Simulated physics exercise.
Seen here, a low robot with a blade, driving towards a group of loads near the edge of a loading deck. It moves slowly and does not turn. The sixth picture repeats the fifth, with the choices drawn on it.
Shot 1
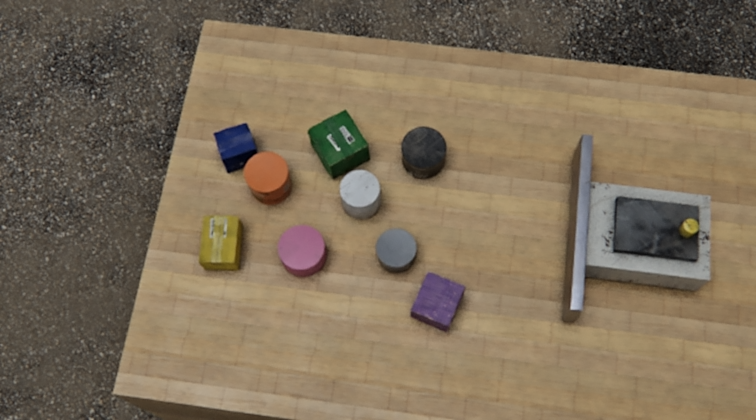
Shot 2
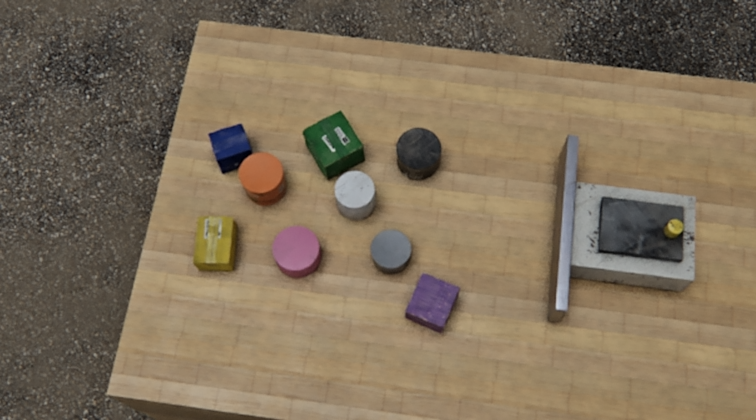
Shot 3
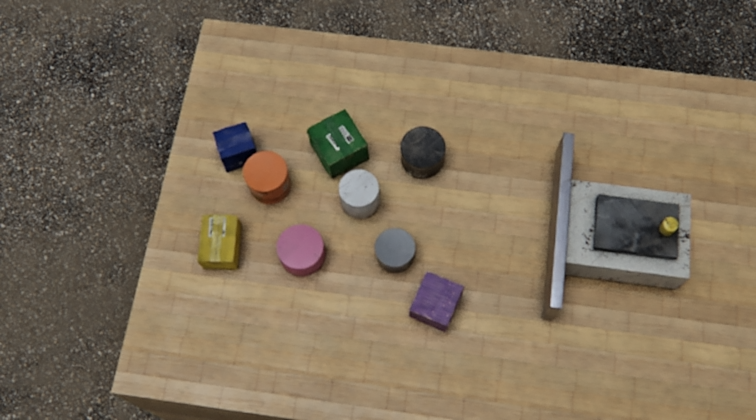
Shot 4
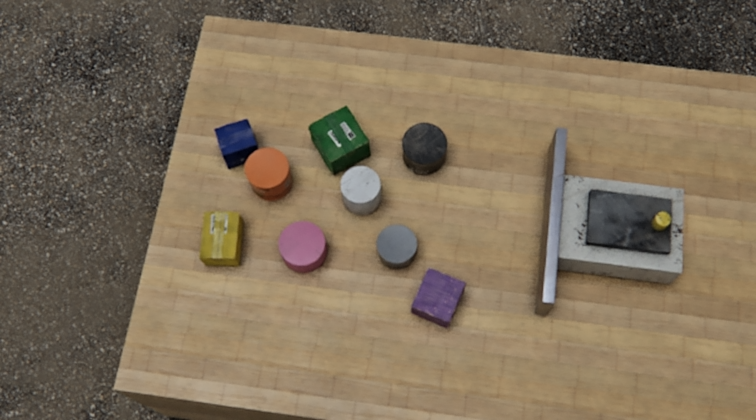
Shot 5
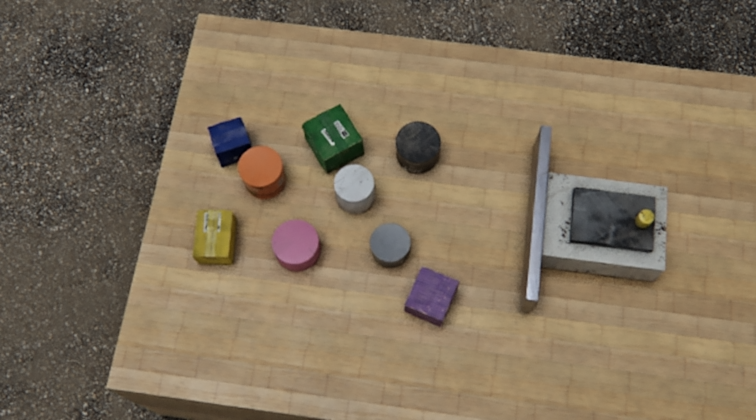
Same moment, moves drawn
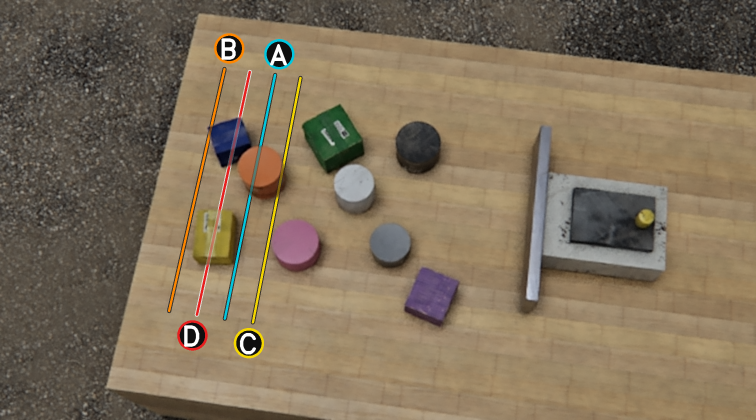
A pale wooden deck, seen from high above at a slight tilt, fills most of the view, with rough grey-brown ground beyond its left and top edges. On it sit blue, green, yellow and purple boxes and orange, white, pink, grey and black round pails or canisters, left of a low grey robot with an upright blade. The robot slides slowly left without turning, while the loads stay put and the camera jitters slightly.
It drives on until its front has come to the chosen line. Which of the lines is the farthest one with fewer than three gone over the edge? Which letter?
No third one falls up to D.
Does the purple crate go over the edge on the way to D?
No.
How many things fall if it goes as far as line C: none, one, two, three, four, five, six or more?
The count is none.
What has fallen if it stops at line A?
The blue box.
On the marked copy, A at (251, 190); B at (198, 184); C at (278, 194); D at (225, 187).
Following D. Soon after the start, robot (489, 203); purple crate (386, 296); black pail (402, 147).
Later, robot (375, 189); blue box (211, 143); green parcel (251, 137).
In the end, robot (285, 178); blue box over the edge; green parcel (168, 135); one fallen.
As for the rest, A is within the limit but short; B drops four; C is within the limit but short.
